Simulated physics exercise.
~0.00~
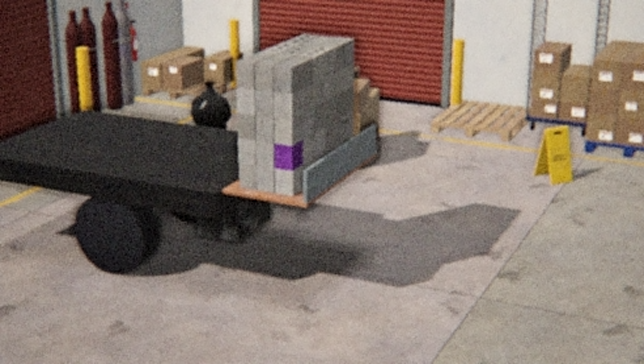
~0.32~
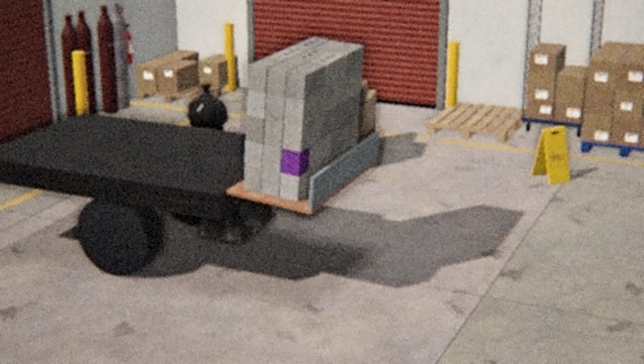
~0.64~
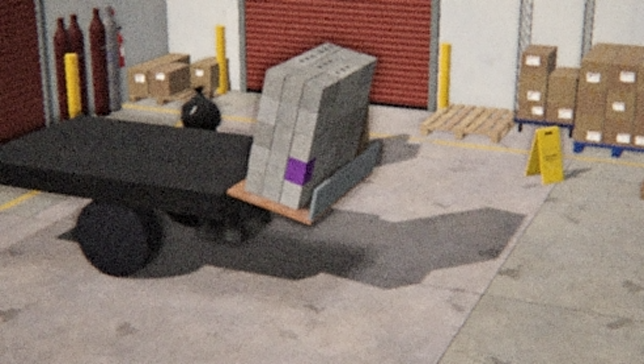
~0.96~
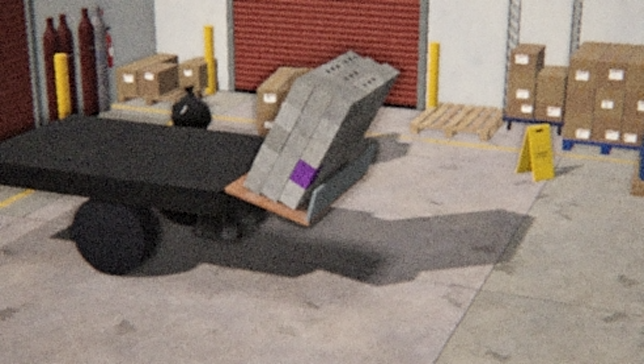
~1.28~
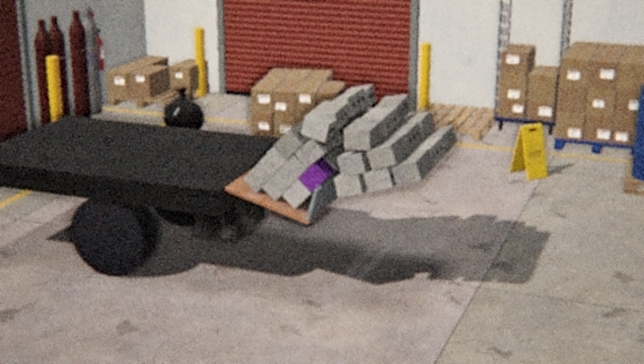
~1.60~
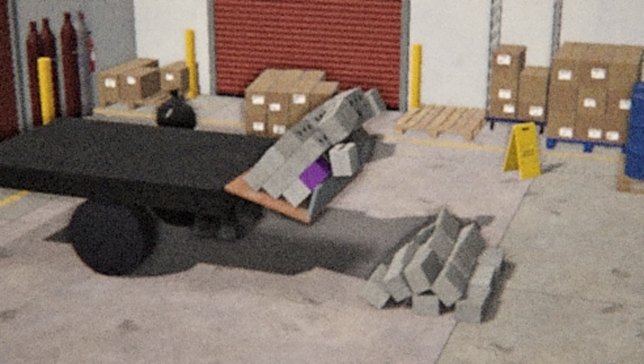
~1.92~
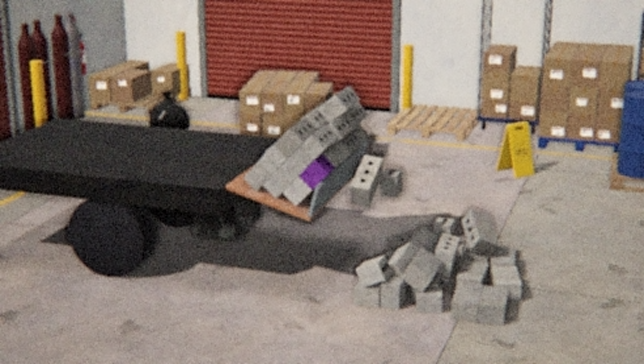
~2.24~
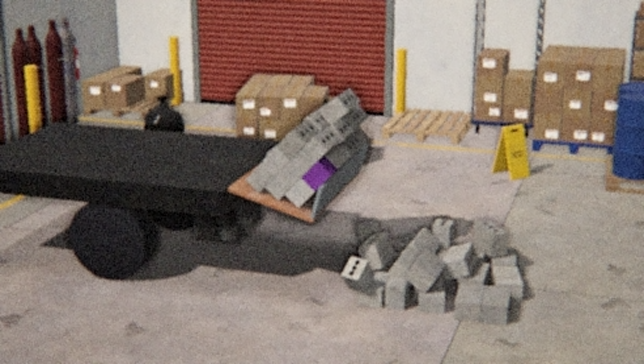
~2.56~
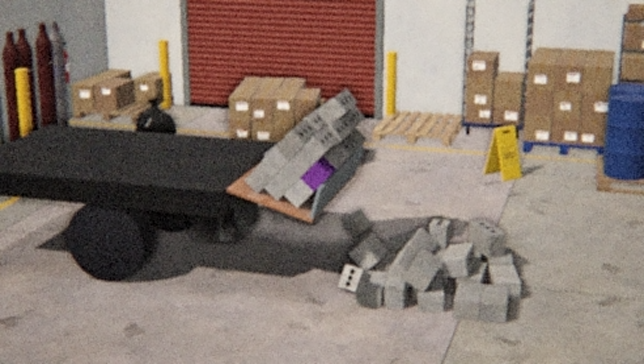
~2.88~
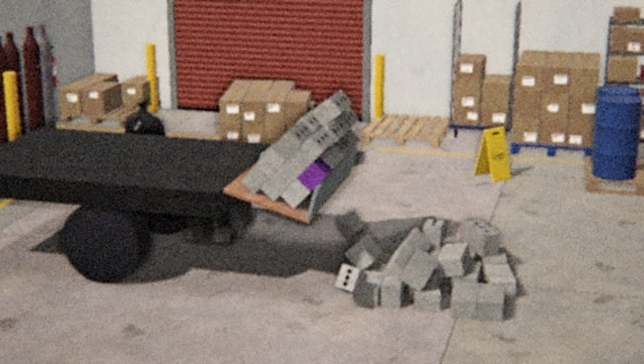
A dark flatbed stood in a loading area while the flap at its back tilted down, and its tall stack of grey blocks leaned right, toppled and partly spilled onto the floor, leaving a heap there and the purple block still aboard among the rest.
